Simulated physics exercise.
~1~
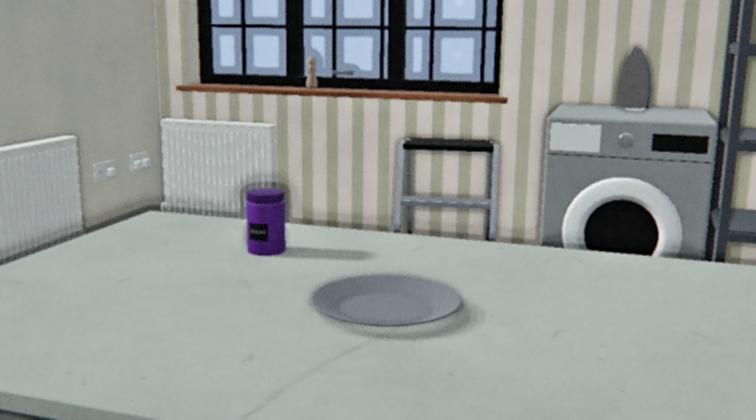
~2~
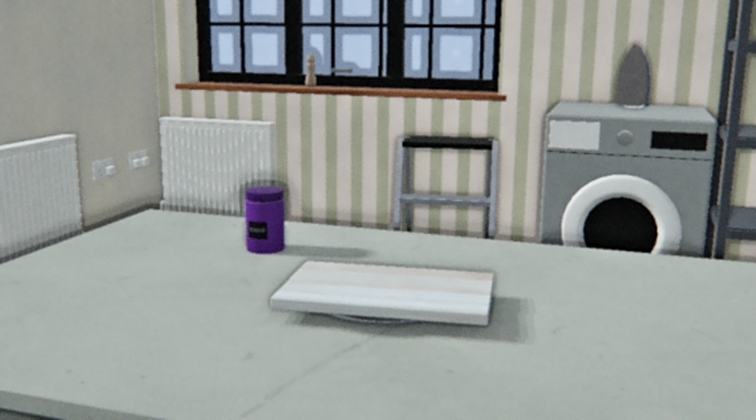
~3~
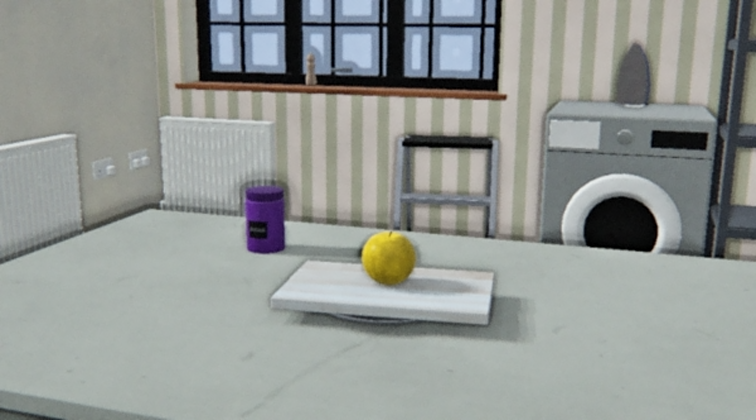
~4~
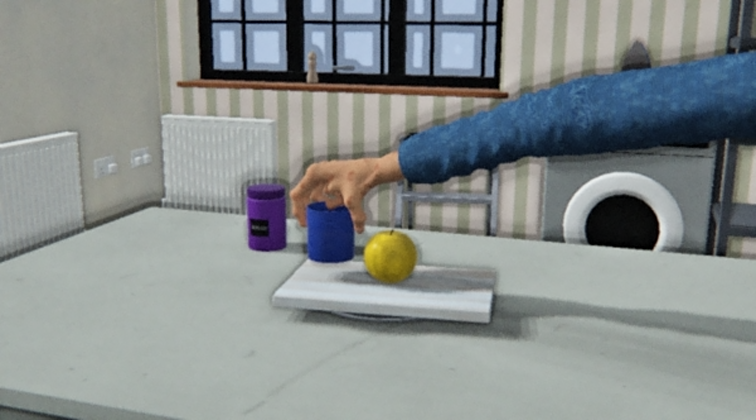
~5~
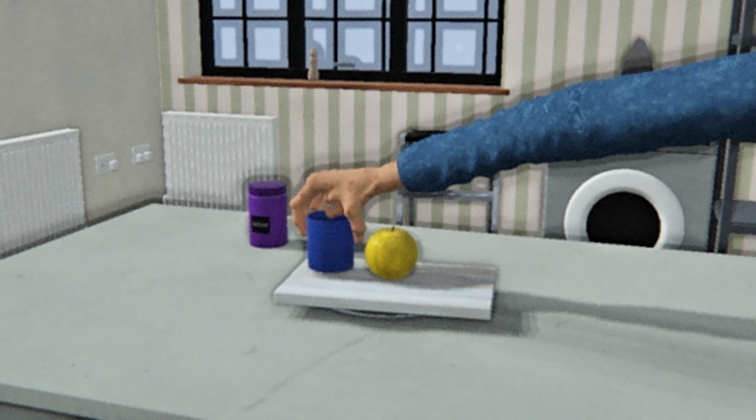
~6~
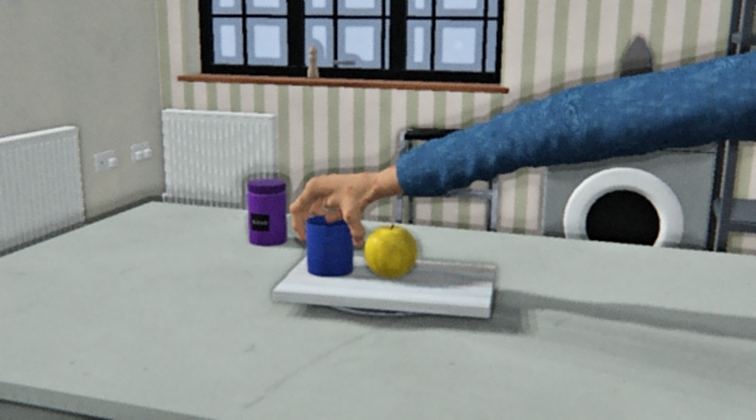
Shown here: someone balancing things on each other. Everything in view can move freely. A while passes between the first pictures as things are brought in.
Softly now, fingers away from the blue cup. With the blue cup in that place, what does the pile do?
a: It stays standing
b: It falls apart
It stays standing (a).
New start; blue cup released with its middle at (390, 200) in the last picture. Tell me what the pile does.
After that, the pile falls over.
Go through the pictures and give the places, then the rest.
The last thing is not in view yet, in the first frame.
The last thing is not in view yet, in the second frame.
The last thing is not in view yet; white board (389, 290), in the third frame.
On its way; blue cup (331, 232), in the fourth frame.
On its way; blue cup (331, 241); white board (391, 285), in the fifth frame.
Set down, still held; blue cup (330, 246), in the sixth frame.
Then, 0.20 s later than the last frame, all is still.
Then, 0.50 s later than the last frame, blue cup resting near (330, 246).
When it is over, all 5 as before. End places, in pixels of the last picture, blue cup near (330, 246). The pile stays up.
